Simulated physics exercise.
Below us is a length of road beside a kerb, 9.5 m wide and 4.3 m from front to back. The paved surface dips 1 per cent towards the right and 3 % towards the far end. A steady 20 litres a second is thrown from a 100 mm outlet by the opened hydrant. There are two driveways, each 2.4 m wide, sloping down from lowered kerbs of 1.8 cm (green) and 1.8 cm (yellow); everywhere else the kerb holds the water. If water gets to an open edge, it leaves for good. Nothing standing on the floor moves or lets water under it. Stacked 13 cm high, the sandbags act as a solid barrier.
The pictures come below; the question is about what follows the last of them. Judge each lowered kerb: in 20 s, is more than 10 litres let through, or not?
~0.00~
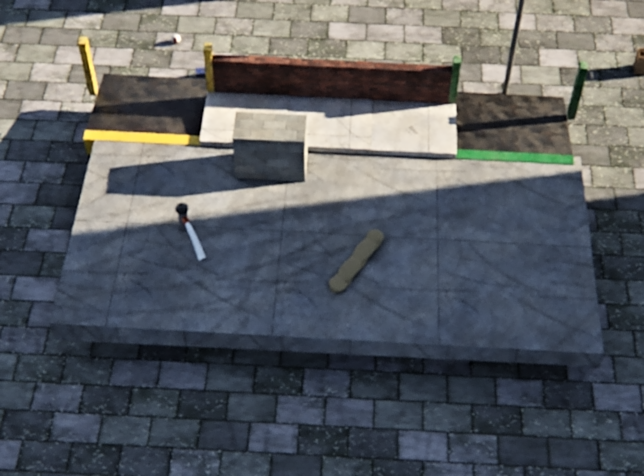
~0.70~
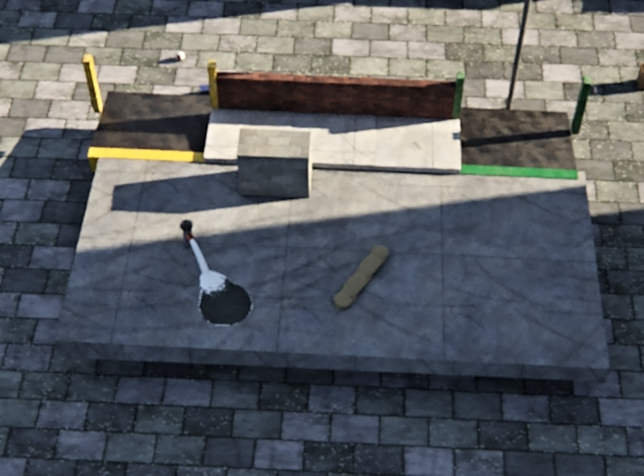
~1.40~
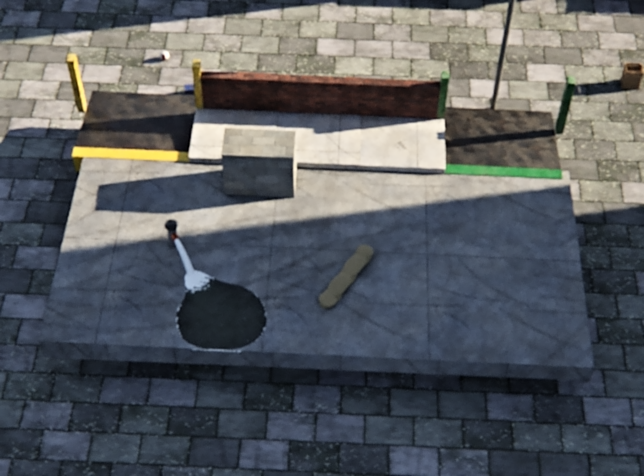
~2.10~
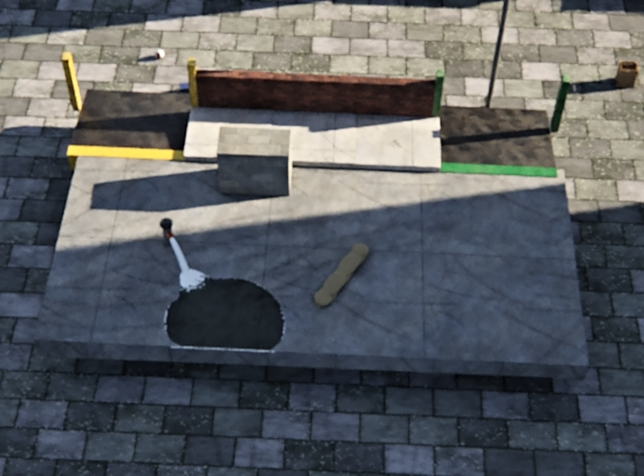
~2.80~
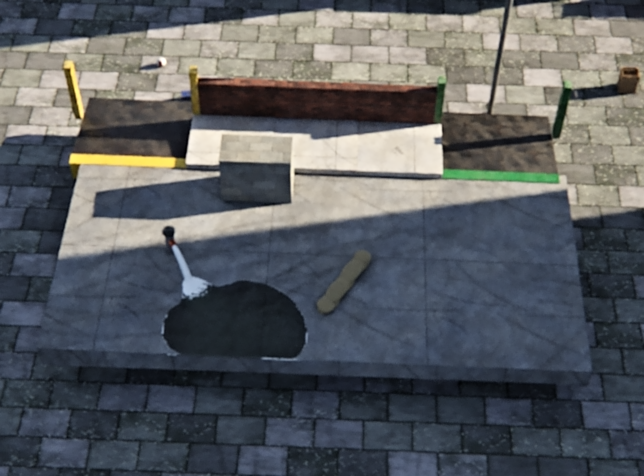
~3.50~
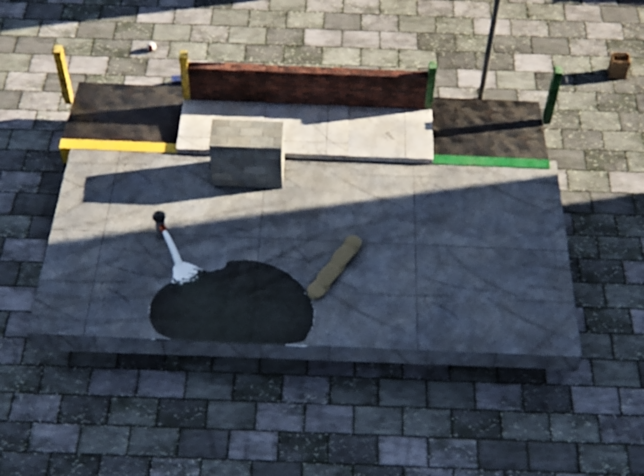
Green drive: Less than that, yellow drive: Less than that.
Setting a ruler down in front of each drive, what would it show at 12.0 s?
In centimetres, green: 0.0; yellow: 0.0.
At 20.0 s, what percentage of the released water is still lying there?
Around 38 out of every hundred.
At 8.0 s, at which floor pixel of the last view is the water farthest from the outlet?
The front reaches farthest at about (382, 281).
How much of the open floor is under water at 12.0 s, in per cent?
About 20 per cent.
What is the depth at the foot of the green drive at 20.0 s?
About 1.5 centimetres.
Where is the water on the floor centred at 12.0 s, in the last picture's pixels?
Roughly at (281, 269).
After 5.0 s water covers 10 % of the floor and is deepest (4 cm) near (180, 273); green drive not reached, yellow drive not reached.
After 8.0 s water covers 15 % of the floor and is deepest (4 cm) near (180, 273); green drive not reached, yellow drive not reached.
After 12.0 s water covers 20 % of the floor and is deepest (4 cm) near (180, 273); green drive not reached, yellow drive not reached.
After 16.0 s water covers 30 % of the floor and is deepest (4 cm) near (180, 273); green drive not reached, yellow drive not reached.
After 20.0 s water covers 30 % of the floor and is deepest (4 cm) near (180, 273); green drive 1.7 cm at the lowered kerb, 0 L in, yellow drive not reached.
